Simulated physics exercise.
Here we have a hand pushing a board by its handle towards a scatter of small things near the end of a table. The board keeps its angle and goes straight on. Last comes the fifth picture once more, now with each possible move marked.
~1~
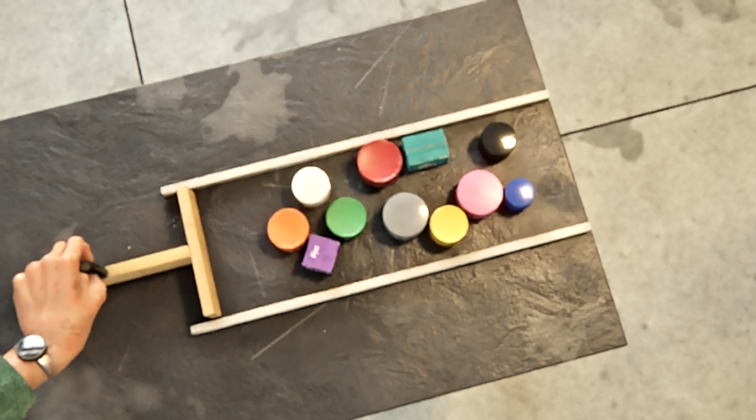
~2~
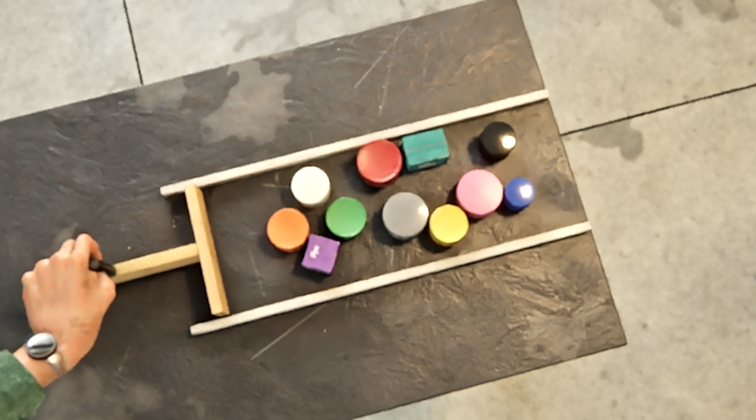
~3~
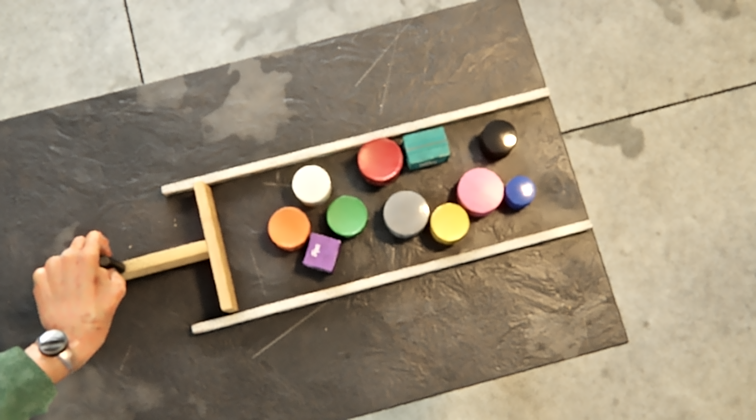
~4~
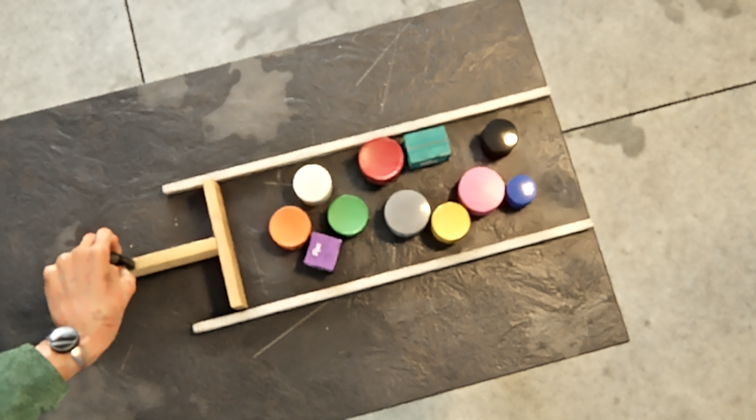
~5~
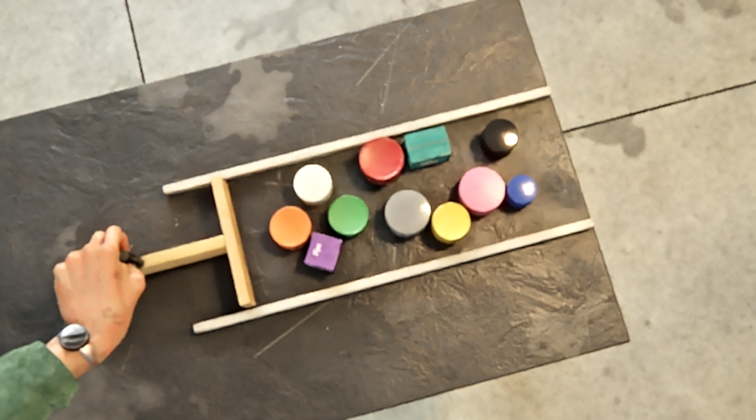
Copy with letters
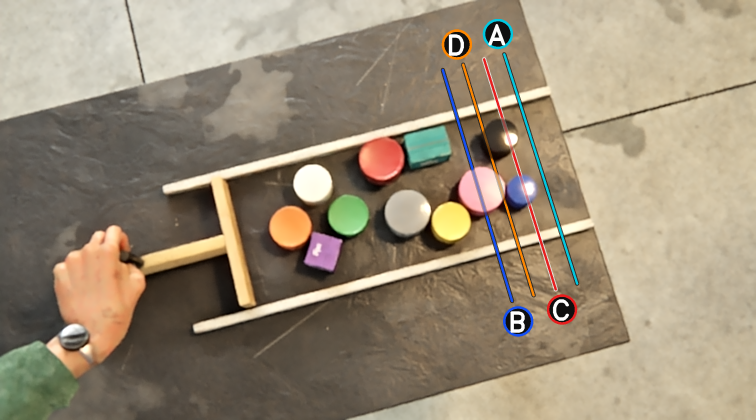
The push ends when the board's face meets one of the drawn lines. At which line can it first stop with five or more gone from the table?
As far as mark D.
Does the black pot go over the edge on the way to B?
Yes.
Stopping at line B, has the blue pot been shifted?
Yes.
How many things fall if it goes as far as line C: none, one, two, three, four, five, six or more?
Six or more.
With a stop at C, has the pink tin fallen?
Yes.
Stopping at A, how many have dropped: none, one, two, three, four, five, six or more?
In all, six or more.
On the copy, A at (540, 165); B at (476, 182); C at (519, 171); D at (497, 177).
On D. First, board (327, 214); yellow jar (469, 230); white pot (340, 171).
Then, board (423, 189); black pot (551, 128); blue pot (548, 188).
Finally, board (498, 169); blue pot over the edge; yellow jar over the edge; five fallen.
By contrast, A drops eight, but is farther than needed; B drops only four; C drops seven, but is farther than needed.
